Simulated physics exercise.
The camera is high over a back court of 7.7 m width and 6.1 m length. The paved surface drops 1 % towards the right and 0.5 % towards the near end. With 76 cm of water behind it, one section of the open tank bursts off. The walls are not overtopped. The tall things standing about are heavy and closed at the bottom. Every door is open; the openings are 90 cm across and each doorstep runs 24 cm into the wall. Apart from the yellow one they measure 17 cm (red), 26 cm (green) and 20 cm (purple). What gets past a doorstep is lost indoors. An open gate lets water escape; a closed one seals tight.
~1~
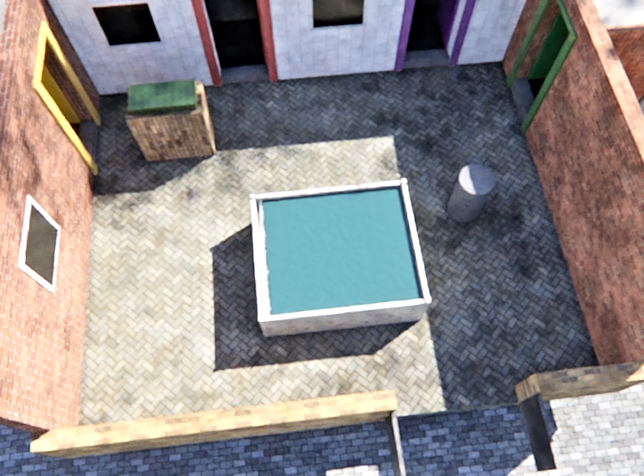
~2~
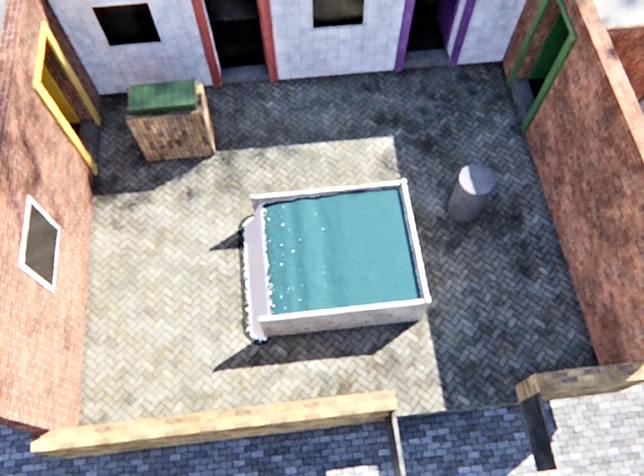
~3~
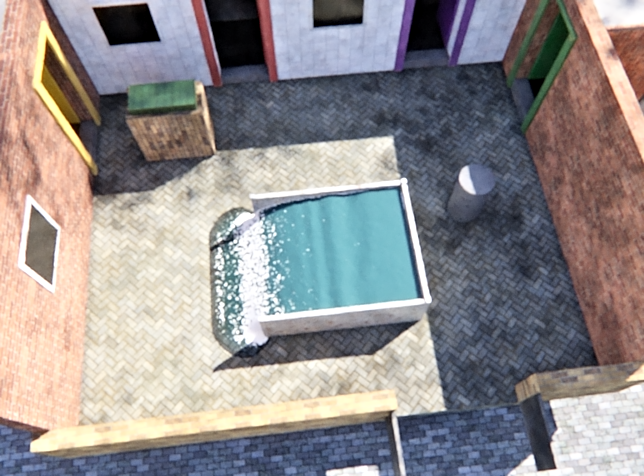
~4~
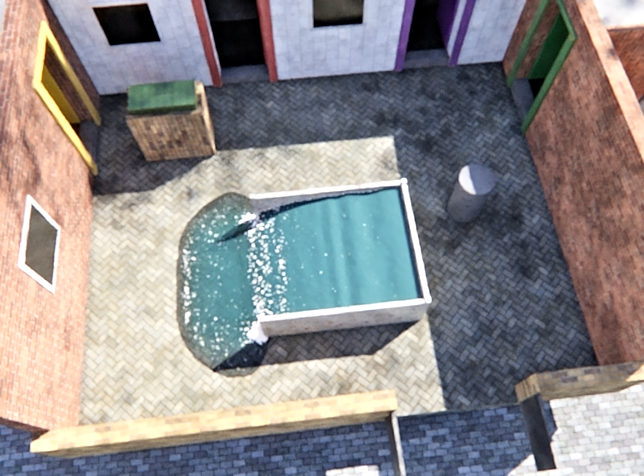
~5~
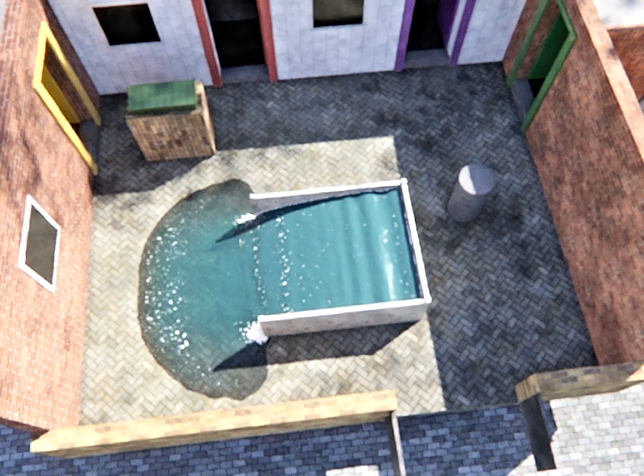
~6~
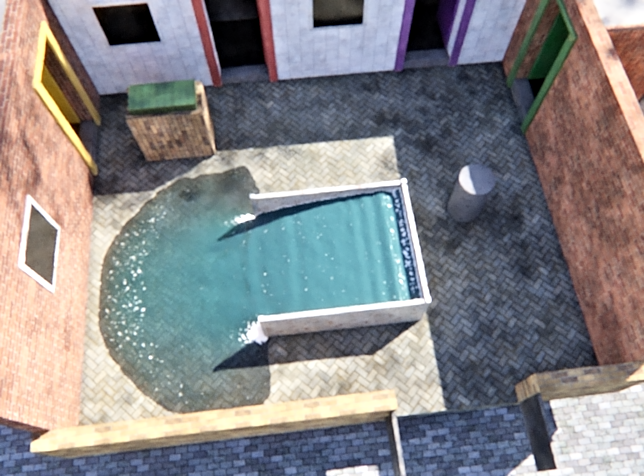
Water burst out of the left side of an open tank in a paved courtyard, foaming at first, then spread leftward across the paving in a widening rounded pool as the tank's level dropped.
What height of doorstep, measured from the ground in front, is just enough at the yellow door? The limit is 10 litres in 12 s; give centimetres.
At least 18 cm or so.
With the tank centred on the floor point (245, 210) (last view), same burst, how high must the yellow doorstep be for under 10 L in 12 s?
Some 29 cm.
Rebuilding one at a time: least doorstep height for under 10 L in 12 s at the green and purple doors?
About 14.0 cm at green and 10.0 cm at purple.
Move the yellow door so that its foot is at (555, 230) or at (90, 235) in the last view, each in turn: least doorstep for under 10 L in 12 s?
About 12.0 and 31 cm.
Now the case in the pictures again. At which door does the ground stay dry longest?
Last comes the green one.
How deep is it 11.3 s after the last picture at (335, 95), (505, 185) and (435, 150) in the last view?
Roughly 3, 11 and 8 cm, in turn.
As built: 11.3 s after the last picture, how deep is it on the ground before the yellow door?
Roughly 2.5 cm deep.
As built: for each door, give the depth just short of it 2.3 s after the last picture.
Depths in cm: Yellow 18, red 2, green 0, purple 0.
Then, 0.7 s after the last picture water covers 30 % of the floor, deepest (42 cm) near (99, 302); it has not reached the yellow door.
Then, 2.3 s after the last picture water covers 35 % of the floor, deepest (36 cm) near (130, 98); 18 cm at the yellow door, 2 litres in over its 20 cm doorstep.
Then, 11.3 s after the last picture water covers 95 % of the floor, deepest (14 cm) near (583, 377); 2 cm at the yellow door, 6 litres in over its 20 cm doorstep.
At the yellow door as built, the water peaked near 22 cm, 1.7 s after the last picture.
With a doorstep of 15 cm, 27 litres would have come in within the 12 s; with 20.5 cm, 5 litres. So under 10 litres takes about 18 cm.
